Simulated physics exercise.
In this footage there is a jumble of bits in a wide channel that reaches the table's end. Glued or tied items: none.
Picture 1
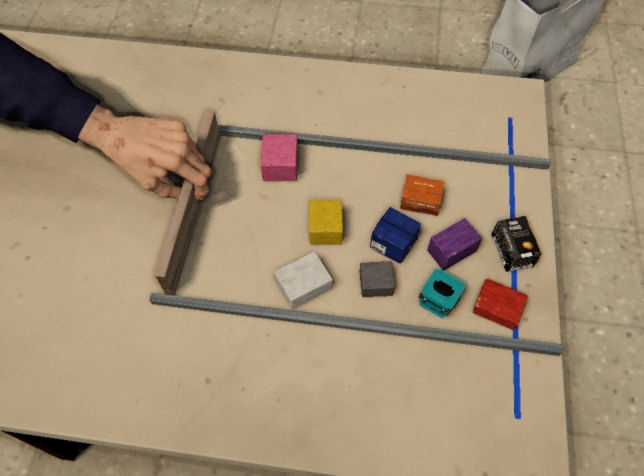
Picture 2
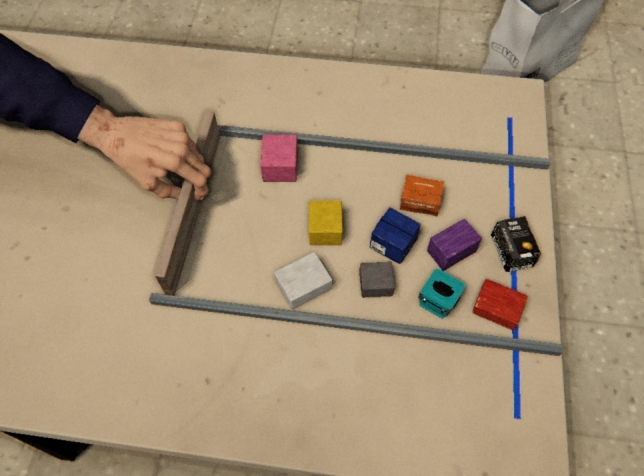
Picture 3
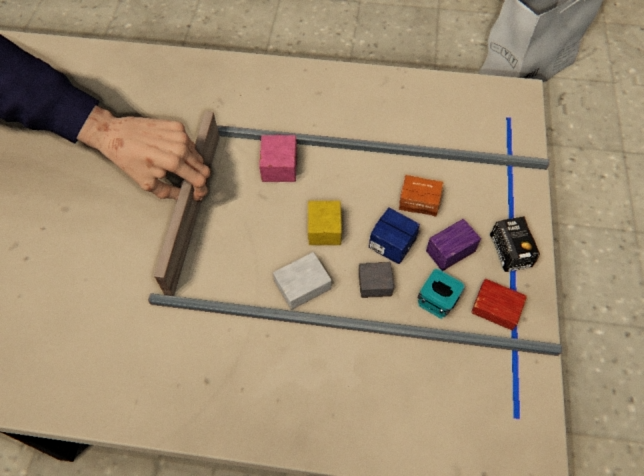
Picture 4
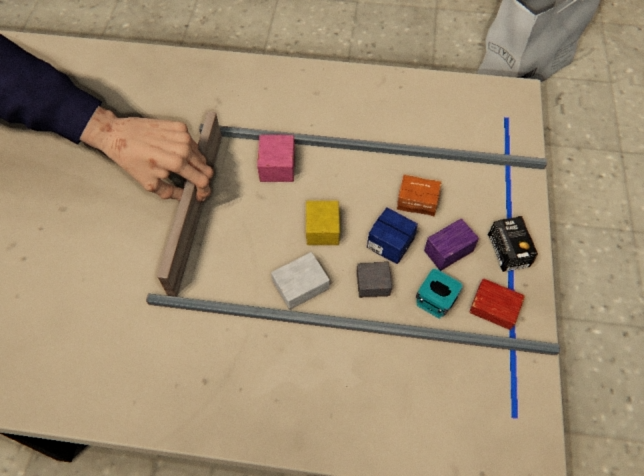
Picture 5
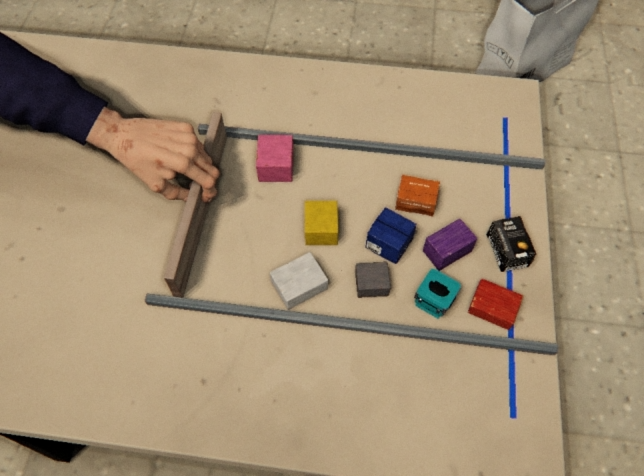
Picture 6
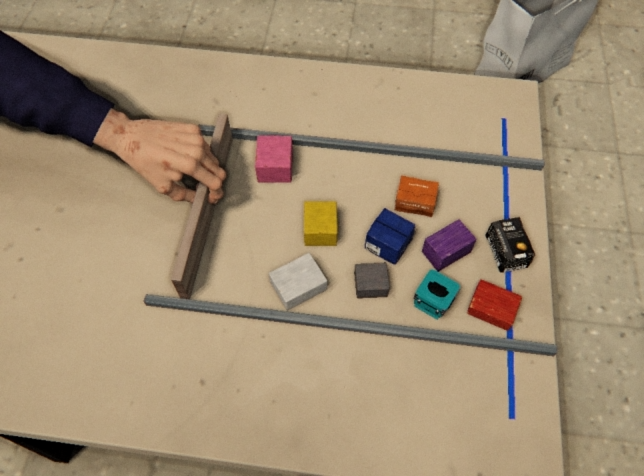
A hand held a wooden board at the left of a channel scattered with colourful blocks, then slid it slightly to the right, while the blocks stayed where they were, untouched by the board.
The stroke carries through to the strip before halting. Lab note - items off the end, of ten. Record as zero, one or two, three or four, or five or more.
Okay, so the number that tips off the end comes to at least five, I'd say.
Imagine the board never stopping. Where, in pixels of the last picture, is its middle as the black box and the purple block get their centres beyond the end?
I'd say about (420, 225) for the first one and about (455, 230) for the second.
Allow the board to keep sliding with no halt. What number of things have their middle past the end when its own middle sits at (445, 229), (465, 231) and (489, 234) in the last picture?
Respectively, 2, 3 and 4.
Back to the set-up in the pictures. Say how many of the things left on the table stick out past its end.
As for overhanging, the count is 1.
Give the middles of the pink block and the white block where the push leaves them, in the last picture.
Listed as asked: First (527, 187), and then (543, 316).
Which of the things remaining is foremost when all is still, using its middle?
I reckon it's the white block.
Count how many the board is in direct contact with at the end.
Well, it touches 3.
Soon after, none off yet; black box at rest near (510, 245); red block at rest near (494, 305); purple block at rest near (449, 245).
Then, none off yet; black box moving near (519, 244); red block moving near (499, 307); purple block moved about its own width near (479, 246).
Further on, one off so far; black box falling near (552, 320); red block tipped well over near (572, 322); purple block moved well along near (559, 258).
At rest, the number that fall off is five or more; fallen, grey block, blue box, orange box, turquoise case, purple block, red block and black box.
